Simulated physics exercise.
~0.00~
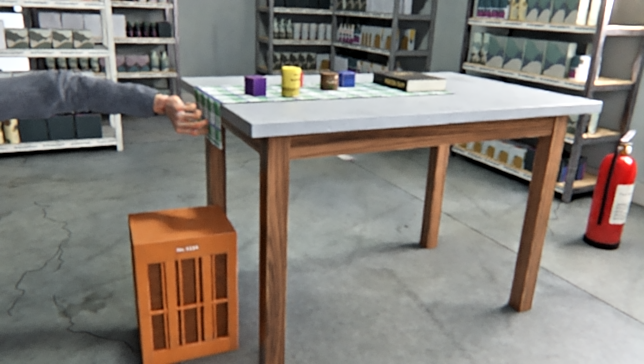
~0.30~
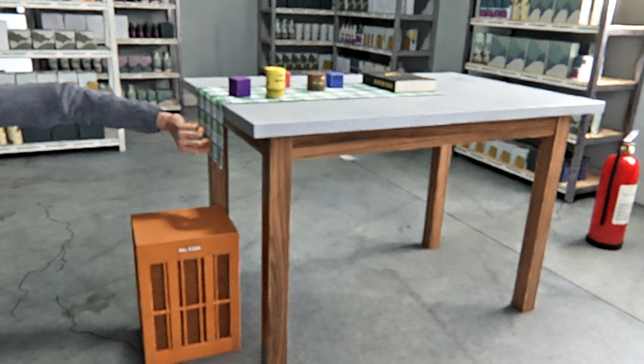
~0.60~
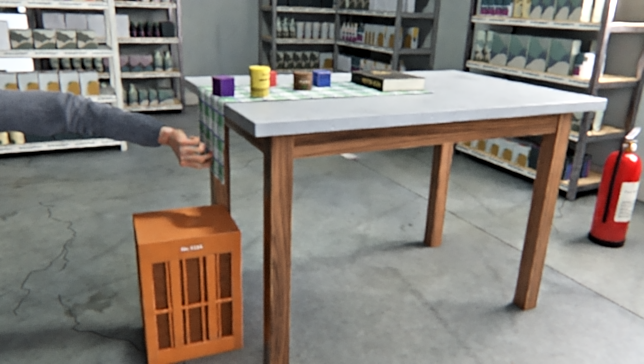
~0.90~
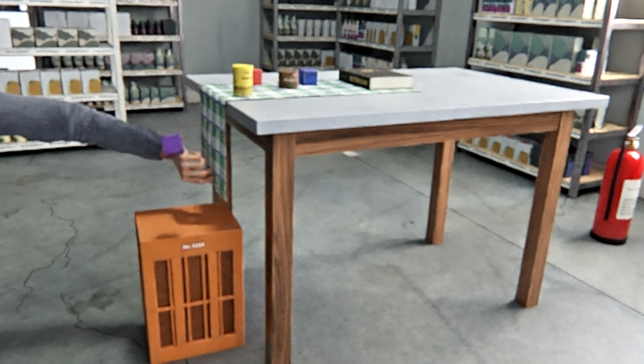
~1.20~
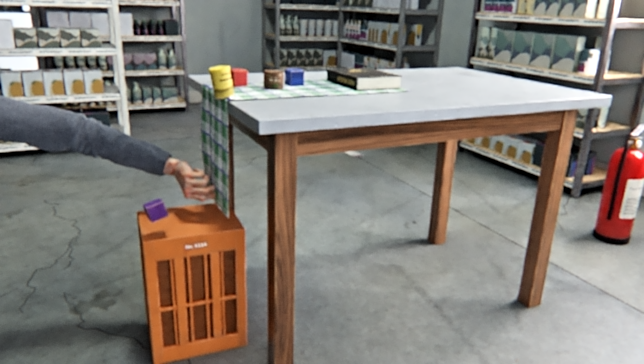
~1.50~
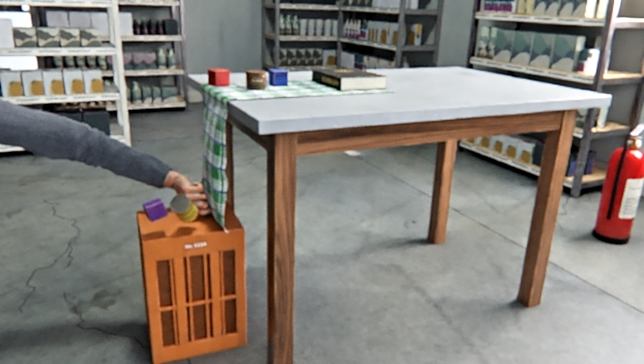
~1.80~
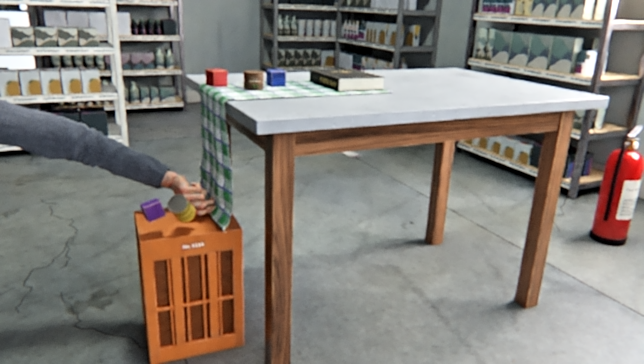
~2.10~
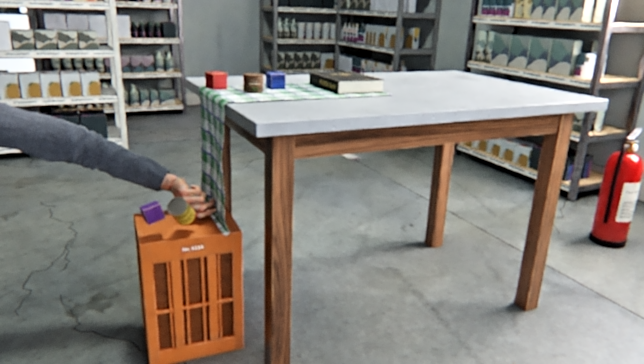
At first, a hand at the left grips the hanging end of a green checkered cloth on a grey-topped table, which carries a purple cube, a yellow can, a red cube, a brown pot, a blue block and a dark book. The hand draws the cloth down, and the items slide left together. The purple cube goes over the edge and lands on the orange crate below. The yellow can leans at the edge, then drops beside it, upside down. Finally the hand rests the hem on the crate, still holding it, while the remaining things stay on the table.
